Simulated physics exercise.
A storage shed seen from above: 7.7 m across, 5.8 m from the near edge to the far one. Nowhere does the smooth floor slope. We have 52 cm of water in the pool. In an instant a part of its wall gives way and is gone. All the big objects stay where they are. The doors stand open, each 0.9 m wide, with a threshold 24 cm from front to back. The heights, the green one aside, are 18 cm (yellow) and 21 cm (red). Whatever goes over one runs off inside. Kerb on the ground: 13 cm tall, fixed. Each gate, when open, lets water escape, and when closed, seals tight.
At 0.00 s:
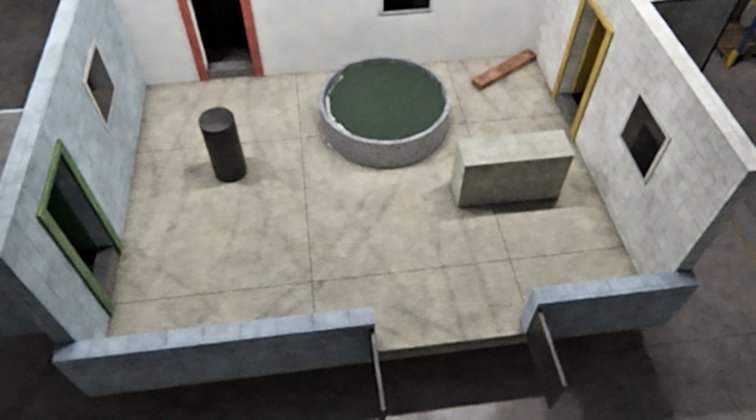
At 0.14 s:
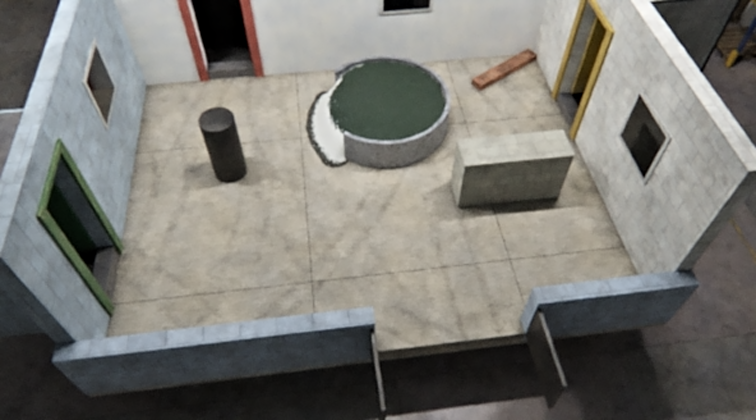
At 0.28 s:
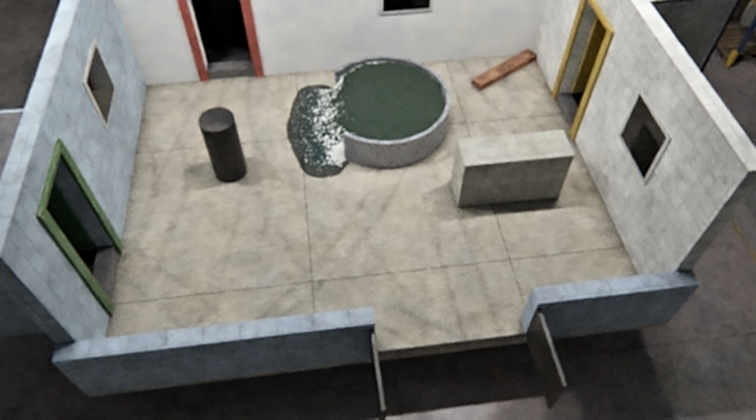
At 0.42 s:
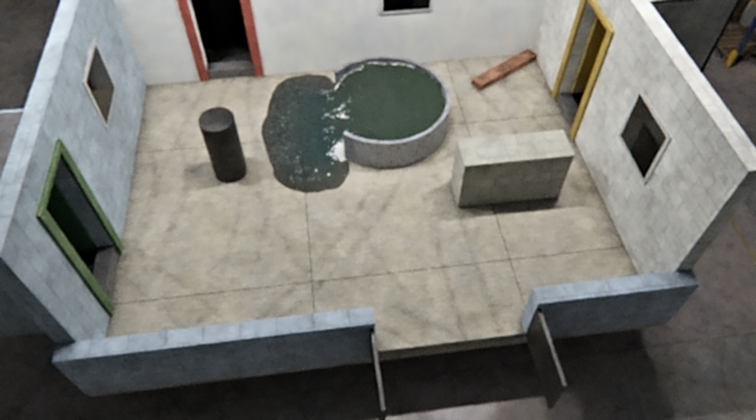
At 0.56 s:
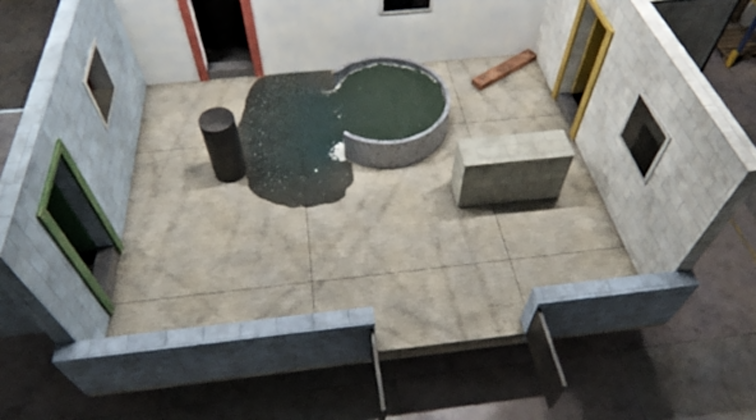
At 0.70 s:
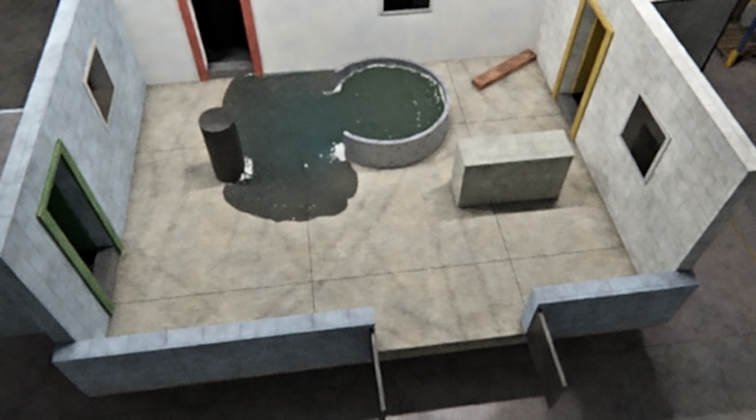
Dark green water sits level in a round grey pool in an open-topped room until the left part of the pool's wall vanishes. The water pours out through the gap in a white, foamy rush, then spreads across the pale floor as a widening dark sheet, reaching around the black cylinder and close to the red door.
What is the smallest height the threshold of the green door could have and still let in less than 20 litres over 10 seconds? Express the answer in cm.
About 7.5 cm.
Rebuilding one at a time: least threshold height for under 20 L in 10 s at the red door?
Red: 11.5 cm.
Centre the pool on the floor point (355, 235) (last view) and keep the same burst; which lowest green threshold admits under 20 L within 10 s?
Near 22 cm.
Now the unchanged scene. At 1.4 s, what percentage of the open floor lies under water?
About 30 per cent.
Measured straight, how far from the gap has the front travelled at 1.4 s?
Distance from gap: Approx. 3.6 m.
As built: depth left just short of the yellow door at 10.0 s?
The depth there is around 0.5 cm.
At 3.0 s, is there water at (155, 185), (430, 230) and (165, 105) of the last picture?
In turn: Flooded, still dry, under water.
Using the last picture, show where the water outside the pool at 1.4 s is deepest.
Look close to (252, 165).
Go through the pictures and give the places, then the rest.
The first frame shows still water, 52 cm deep, in the pool at (385, 100); the green door at (90, 241) is dry.
In the second frame, the gap is at (325, 121), the front 0.3 m out at (329, 163); the back of the pool holds 52 cm.
In the third frame, water pours out at (325, 122) and has run 0.7 m, to (305, 165); about 8 cm deep outside, 52 cm at the back.
In the fourth frame, the front is at (280, 176), 1.1 m from the gap at (325, 122); 2.7 m2 of floor is wet, 52 cm left at the back.
In the fifth frame, water pours out at (325, 123) and has run 1.6 m, to (255, 186); about 4 cm deep outside, 51 cm at the back.
In the sixth frame, the gap is at (325, 123), the front 2.0 m out at (233, 199); the back of the pool holds 45 cm; 2.1 m in a straight line remain to the green door at (90, 241).
After 1.4 s water covers 30 % of the floor, deepest (28 cm) near (252, 165); it has not reached the green door.
After 3.0 s water covers 40 % of the floor, deepest (28 cm) near (142, 118); 10 cm at the green door, 0 litres in over its 25 cm threshold.
After 10.0 s water covers 85 % of the floor, deepest (9 cm) near (612, 262); 6 cm at the green door, 0 litres in over its 25 cm threshold.
At the green door as built, the water arrived by 1.8 s and peaked near 11 cm at 8.0 s.
With a threshold of 7 cm, 26 litres would have come in within the 10 s; with 9.5 cm, 8 litres. So under 20 litres takes about 7.5 cm.
